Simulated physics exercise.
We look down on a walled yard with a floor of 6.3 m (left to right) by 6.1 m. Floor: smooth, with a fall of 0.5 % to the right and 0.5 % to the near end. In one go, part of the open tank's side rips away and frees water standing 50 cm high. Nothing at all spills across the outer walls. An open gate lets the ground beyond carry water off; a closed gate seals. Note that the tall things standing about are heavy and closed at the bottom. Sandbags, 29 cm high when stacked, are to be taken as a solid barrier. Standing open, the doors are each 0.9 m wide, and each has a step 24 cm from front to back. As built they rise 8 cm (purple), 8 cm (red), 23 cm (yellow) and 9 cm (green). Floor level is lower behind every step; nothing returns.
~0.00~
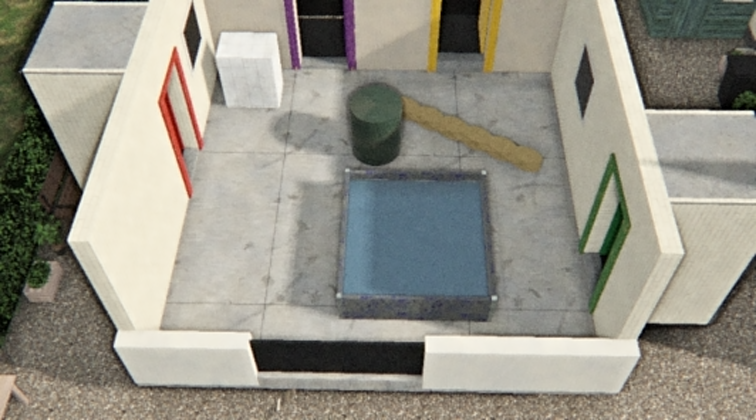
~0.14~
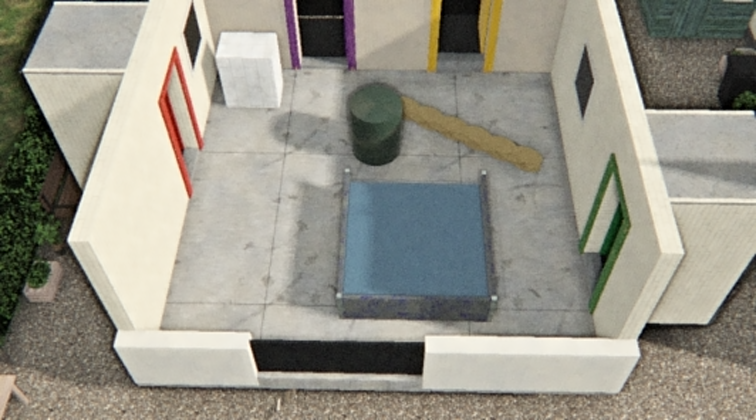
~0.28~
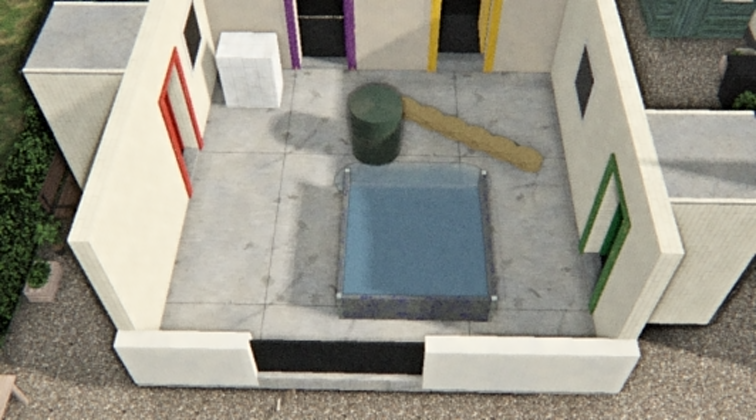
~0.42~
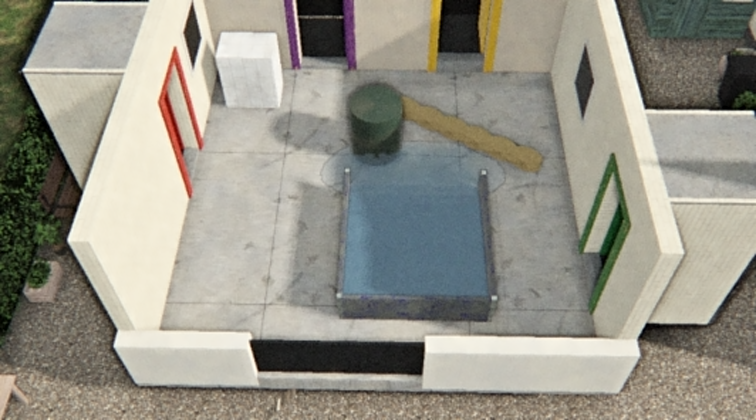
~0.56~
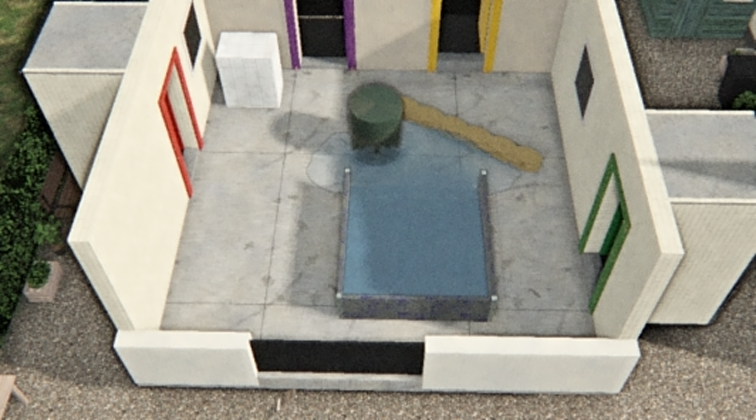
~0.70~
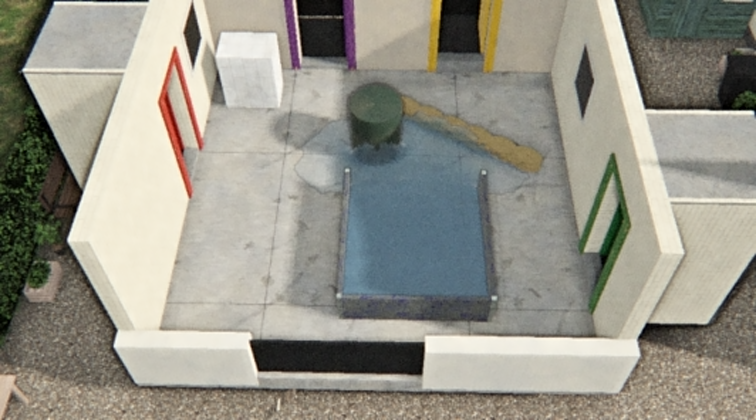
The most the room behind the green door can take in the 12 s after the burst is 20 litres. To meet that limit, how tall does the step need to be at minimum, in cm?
At least 5.5 cm or so.
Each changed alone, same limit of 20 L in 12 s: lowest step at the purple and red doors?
You'd want some 9.0 cm at purple and some 7.0 cm at red.
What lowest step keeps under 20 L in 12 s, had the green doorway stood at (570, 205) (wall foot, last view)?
Around 15 cm would do it.
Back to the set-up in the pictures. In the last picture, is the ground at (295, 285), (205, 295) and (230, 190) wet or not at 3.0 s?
In that order: Not reached, not reached, wet.
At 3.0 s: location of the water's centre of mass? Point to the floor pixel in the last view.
Roughly (397, 184).
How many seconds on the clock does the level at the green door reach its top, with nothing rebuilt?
3.6 s.
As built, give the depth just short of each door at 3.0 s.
Depth (cm): Purple 14 / red 11 / yellow 4 / green 9.
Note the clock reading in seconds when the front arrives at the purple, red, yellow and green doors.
Front arrival: Purple 1.8 seconds, red 2.0 seconds, yellow 2.2 seconds, green 2.4 seconds.
After 1.4 s water covers 25 % of the floor, deepest (40 cm) near (440, 146); it has not reached the green door.
After 3.0 s water covers 50 % of the floor, deepest (28 cm) near (429, 139); 9 cm at the green door, 0 litres in over its 9 cm step.
After 12.0 s water covers 95 % of the floor, deepest (12 cm) near (448, 365); 5 cm at the green door, 2 litres in over its 9 cm step.
At the green door as built, the water arrived by 2.5 s and peaked near 10 cm at 3.6 s.
Run again over the same 12 s with other heights there, 29 litres in over 4.5 cm, 10 litres over 6.5 cm. The limit of 20 litres is kept from about 5.5 cm up.
